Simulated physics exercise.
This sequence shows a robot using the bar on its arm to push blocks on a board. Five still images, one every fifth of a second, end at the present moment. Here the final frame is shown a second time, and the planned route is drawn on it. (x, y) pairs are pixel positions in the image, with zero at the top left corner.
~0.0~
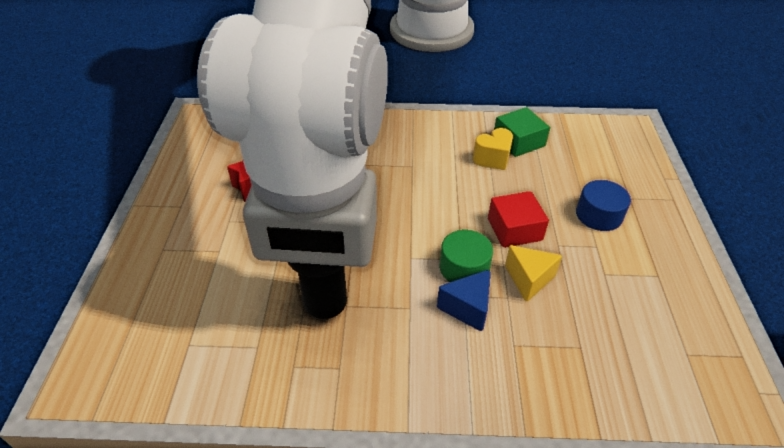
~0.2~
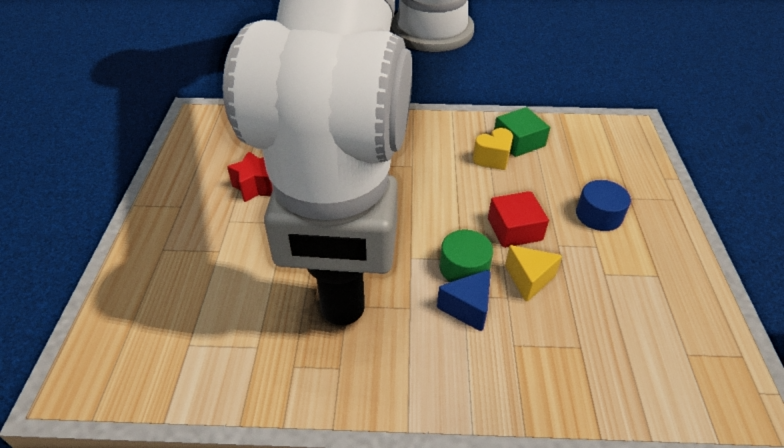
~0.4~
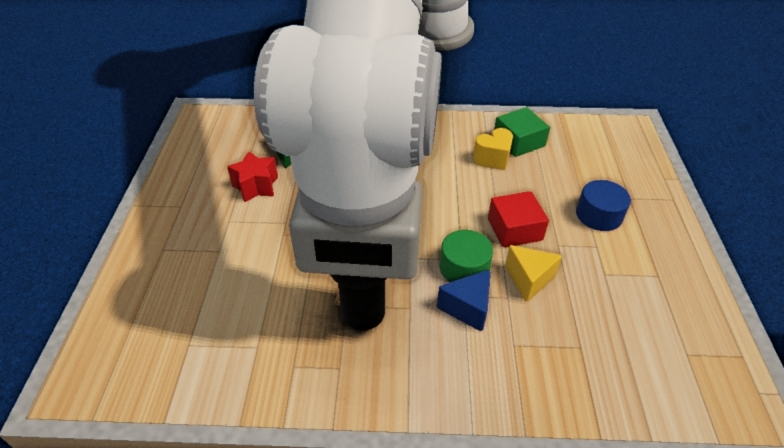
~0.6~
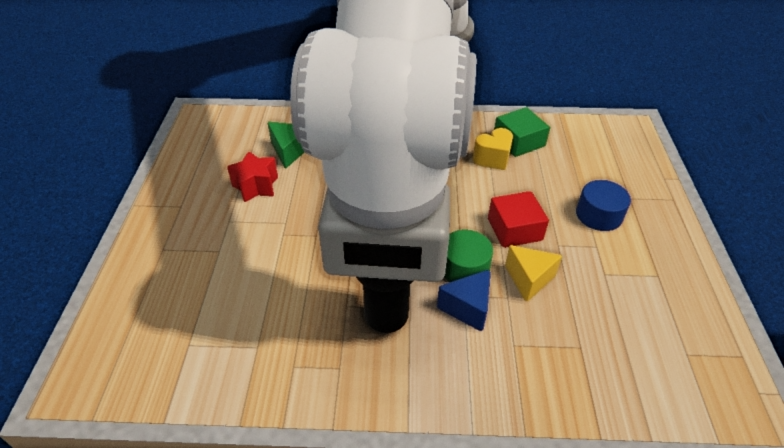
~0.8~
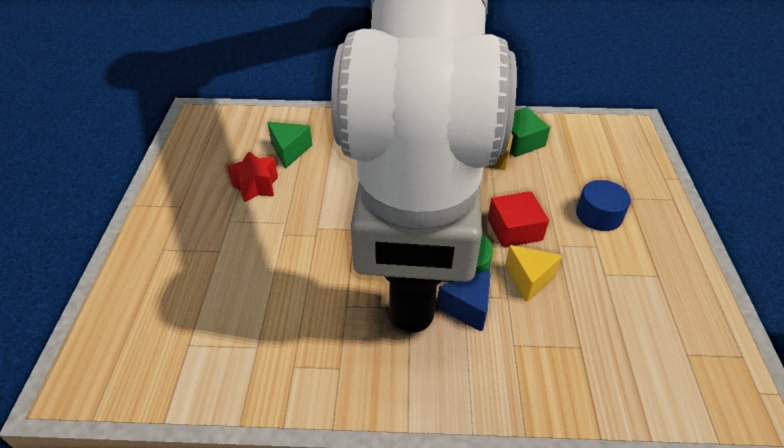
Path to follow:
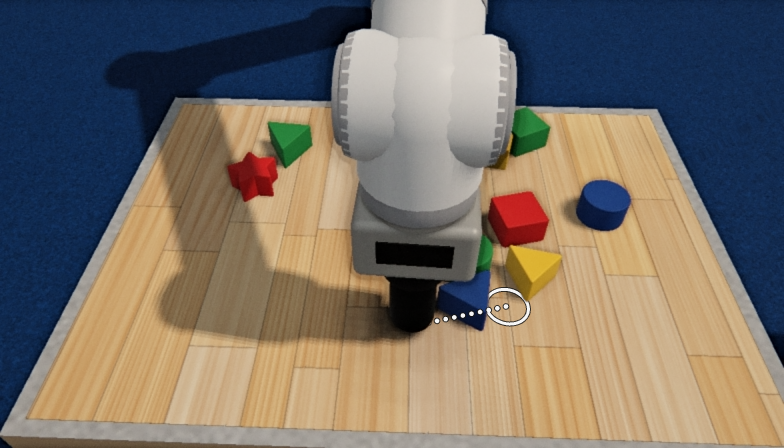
A white and grey robot arm with a black bar at its tip stands over a light wooden board on a blue surface, seen from above. A red star lies on the left, while green, yellow, red and blue blocks sit to the right. The arm glides steadily rightward toward the blue triangle, uncovering the star and a green triangle, covering part of the green disc, and pushing nothing.
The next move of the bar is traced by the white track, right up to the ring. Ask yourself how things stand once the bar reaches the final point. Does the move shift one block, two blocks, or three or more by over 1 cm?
In total, two blocks get moved by over 1 cm.
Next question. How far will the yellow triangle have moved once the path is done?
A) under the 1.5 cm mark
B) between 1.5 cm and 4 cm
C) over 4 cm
Option B.
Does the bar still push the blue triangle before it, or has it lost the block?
It sits in front of the bar.
The line goes from (411, 326) to (507, 306).
Halfway along, bar at (462, 306); blue triangle at (499, 283), turned 15° clockwise.
At the end, bar at (510, 296); green disc unmoved; blue triangle at (549, 279), turned 40° clockwise; yellow triangle at (554, 255), turned 55° anticlockwise.
